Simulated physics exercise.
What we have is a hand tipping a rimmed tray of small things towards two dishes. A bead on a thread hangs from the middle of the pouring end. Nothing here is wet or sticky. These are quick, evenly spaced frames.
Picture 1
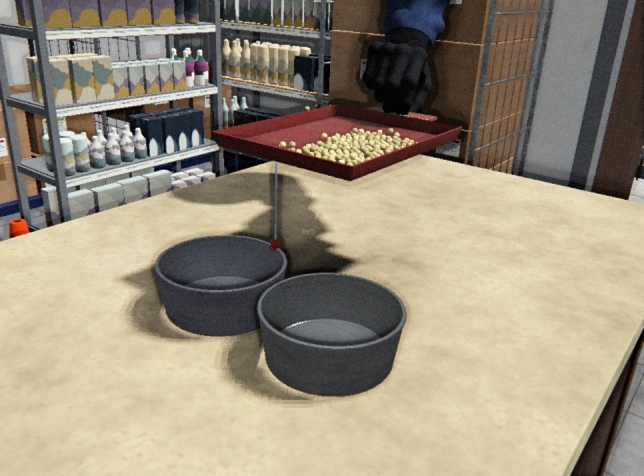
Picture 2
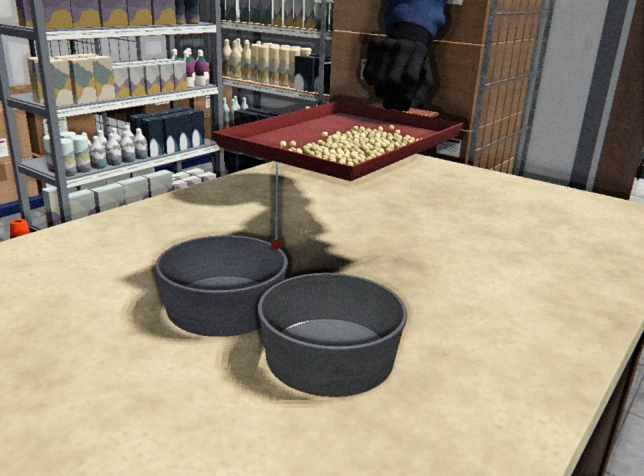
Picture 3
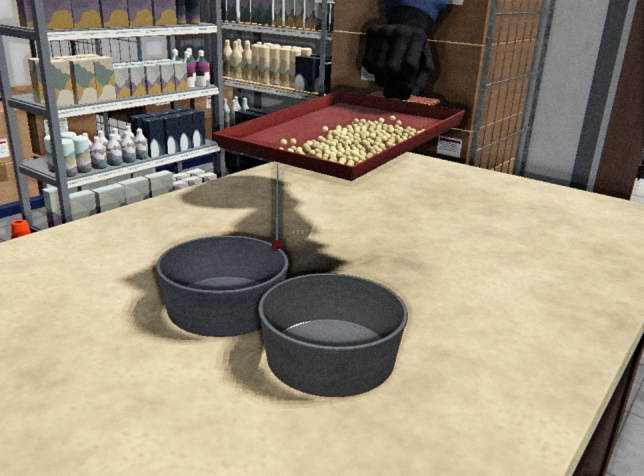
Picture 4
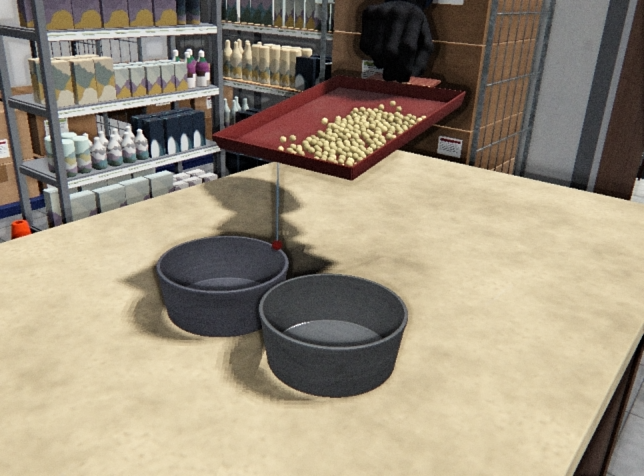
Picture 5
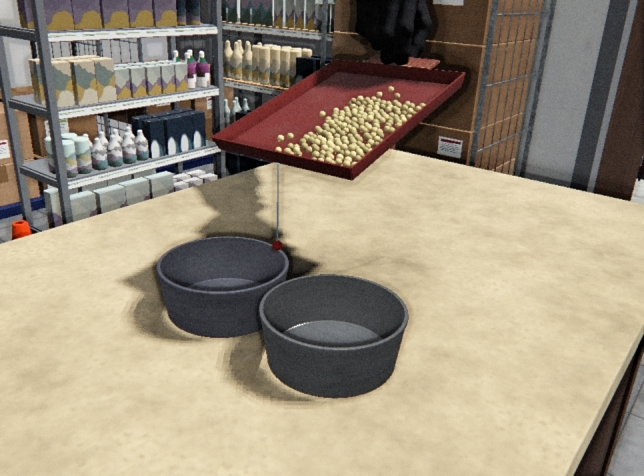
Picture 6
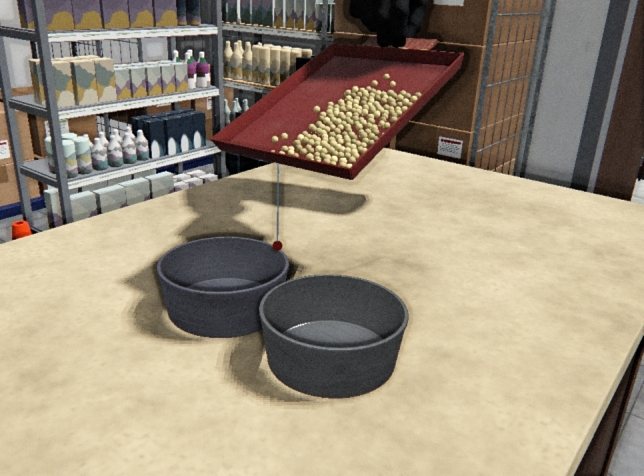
In the video, a black-gloved hand raises the far side of a red rimmed tray above a table with two dark dishes, tilting it progressively more steeply as the pale beans spread and slide towards its lower edge.
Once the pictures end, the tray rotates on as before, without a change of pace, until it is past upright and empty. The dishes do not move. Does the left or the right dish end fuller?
The left dish gets more.
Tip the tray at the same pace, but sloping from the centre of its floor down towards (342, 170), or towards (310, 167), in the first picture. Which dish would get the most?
The first try: Right. The second: The right one.
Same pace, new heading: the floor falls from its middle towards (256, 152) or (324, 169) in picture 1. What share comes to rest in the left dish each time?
About 80 and 0 per cent.
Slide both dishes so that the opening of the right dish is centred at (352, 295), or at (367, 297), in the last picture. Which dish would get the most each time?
At the first place the left dish, at the second left.
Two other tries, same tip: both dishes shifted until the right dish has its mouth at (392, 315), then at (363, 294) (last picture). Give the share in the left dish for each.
First some 70, then 60 per cent.
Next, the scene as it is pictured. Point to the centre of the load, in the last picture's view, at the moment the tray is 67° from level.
Near (287, 151).
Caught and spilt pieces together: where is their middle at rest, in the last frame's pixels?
At about (221, 311).
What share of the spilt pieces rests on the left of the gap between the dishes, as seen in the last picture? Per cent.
Roughly 80 in a hundred.
Soon, tray tipped steeply; nearly all on the tray; a stray few in the left dish; a small part in the air.
A while on, tray tipped past a quarter turn; a small part on the tray; a small part in the right dish; about a third in the left dish; a stray few outside both; about a third in the air.
Towards the end, tray tipped past a quarter turn; about a quarter in the right dish; about two thirds in the left dish; a small part outside both.
Finally, tray tipped past a quarter turn; about a quarter in the right dish; about two thirds in the left dish; a small part outside both.
